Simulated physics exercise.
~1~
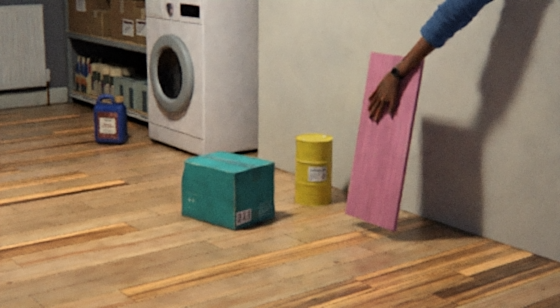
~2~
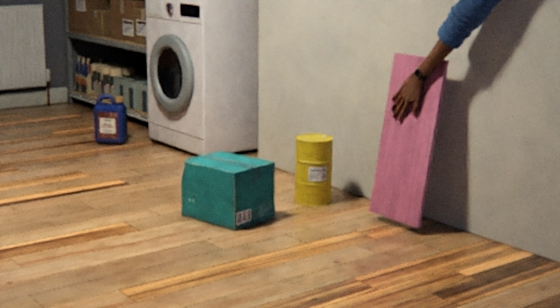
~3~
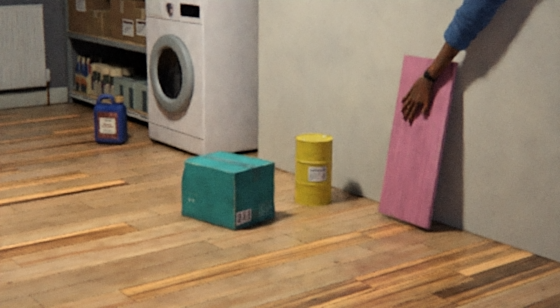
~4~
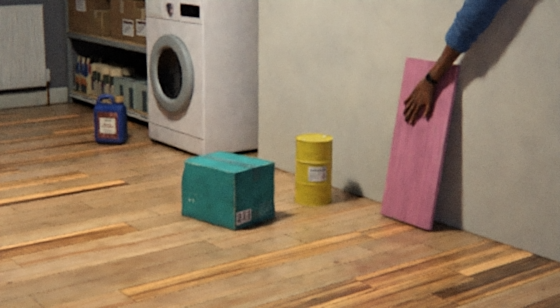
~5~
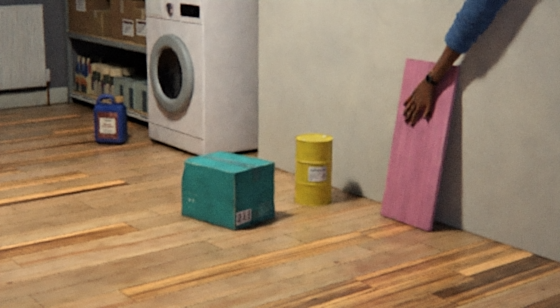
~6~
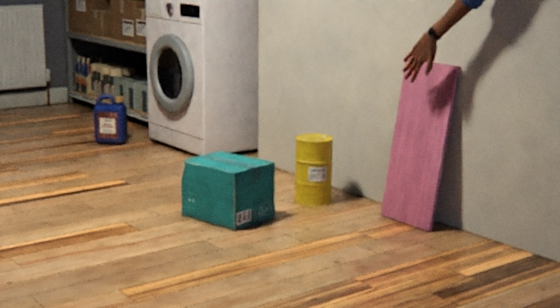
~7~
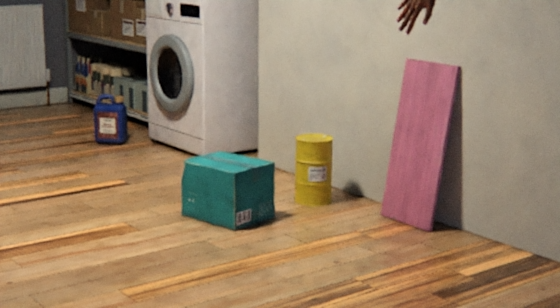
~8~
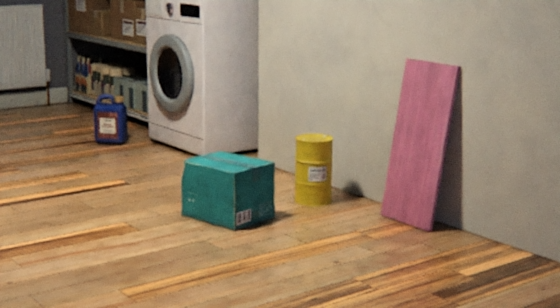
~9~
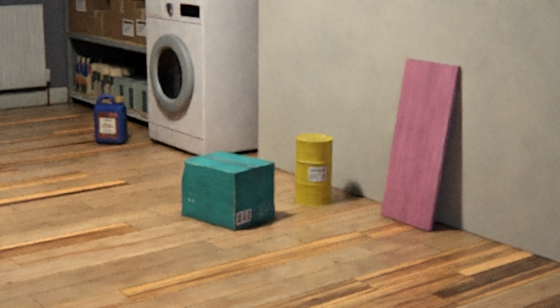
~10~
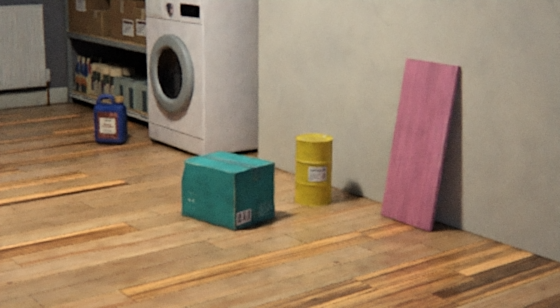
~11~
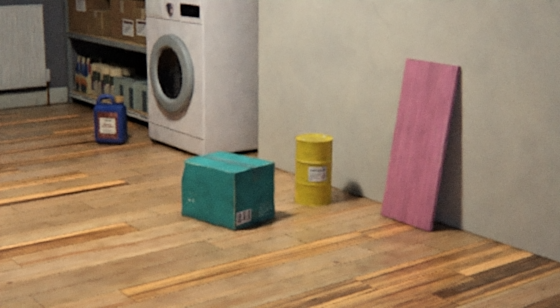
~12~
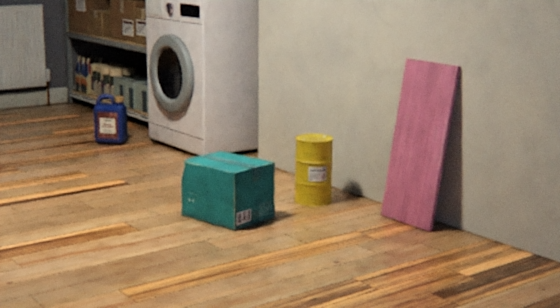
Pink board being leaned against a wall by a hand, shifting right, then staying propped beside a yellow canister after release.
